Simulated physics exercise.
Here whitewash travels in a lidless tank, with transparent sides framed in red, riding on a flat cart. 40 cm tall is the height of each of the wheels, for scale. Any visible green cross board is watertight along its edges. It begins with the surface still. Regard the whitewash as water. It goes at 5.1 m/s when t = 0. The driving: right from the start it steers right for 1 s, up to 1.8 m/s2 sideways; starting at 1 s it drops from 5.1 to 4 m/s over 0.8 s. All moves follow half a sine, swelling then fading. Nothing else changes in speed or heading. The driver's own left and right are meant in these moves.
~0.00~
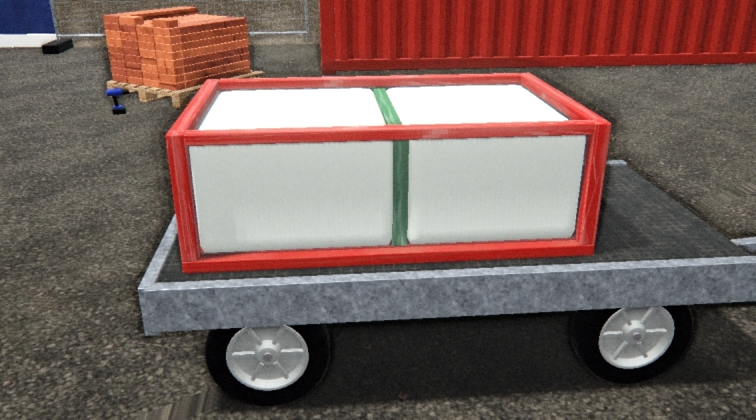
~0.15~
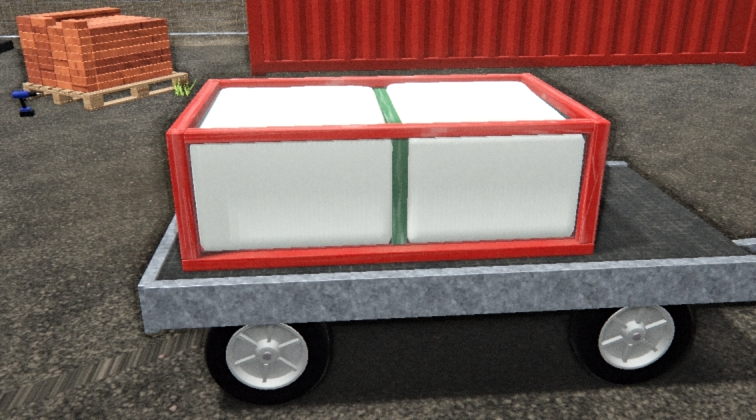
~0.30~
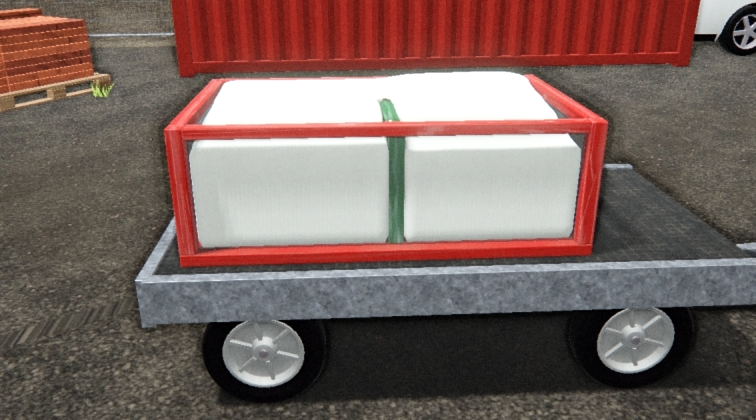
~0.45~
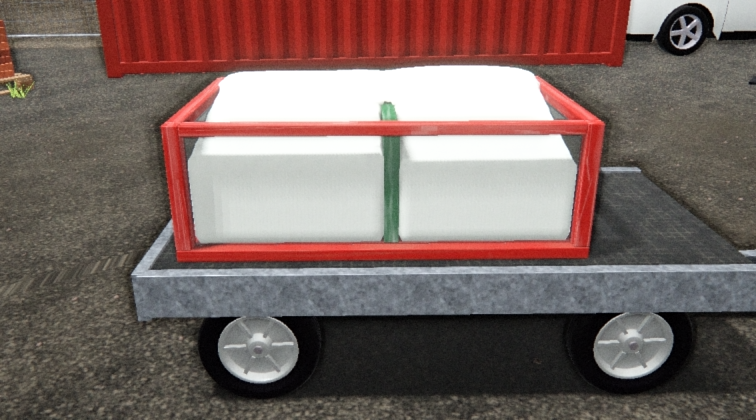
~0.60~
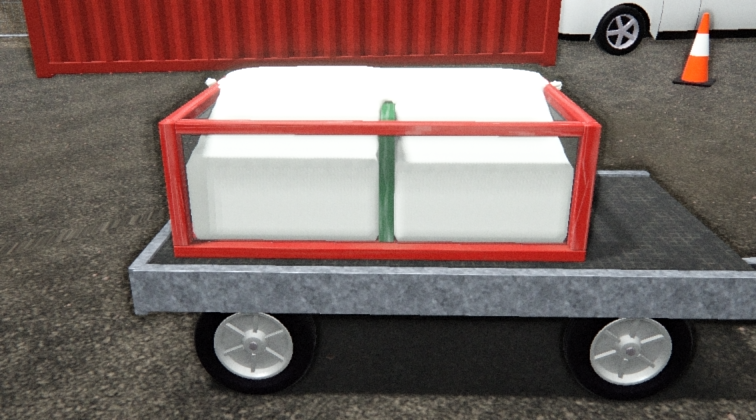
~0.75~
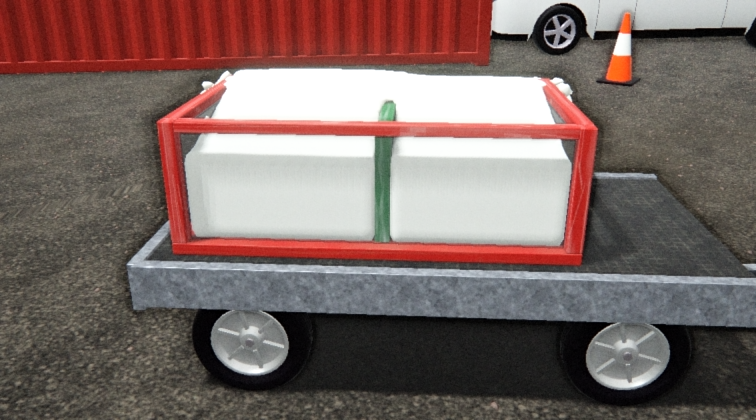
A flat cart carries a red-framed, clear-sided tank of white liquid past stacked bricks and a red container, which slide left as a white vehicle and orange cone come into view. The liquid, level at first, climbs toward the far side, and some slops over the far edge.
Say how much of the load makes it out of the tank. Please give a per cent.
Some 7 per cent goes overboard.
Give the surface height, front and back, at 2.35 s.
At that moment it stands around 34 cm in front and around 32 cm behind.
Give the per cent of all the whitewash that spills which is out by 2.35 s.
By that time, around 100 percent of it is out.
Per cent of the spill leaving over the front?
Spill fraction there: Roughly 20 per cent.
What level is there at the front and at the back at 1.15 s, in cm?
The surface sits near 36 cm in front and near 34 cm at the rear.
By 1.15 s the surface is 35 cm up at the front and 34 cm at the back; 5 per cent is out, over the far side.
By 1.75 s the surface is 39 cm up at the front and 28 cm at the back; 6 per cent is out, over the far side, a little elsewhere.
By 2.35 s the surface is 35 cm up at the front and 33 cm at the back; 7 per cent is out, over the far side, a little elsewhere.
By 4.78 s 7 per cent is out, over the far side, a little elsewhere, 22 of 298 litres.
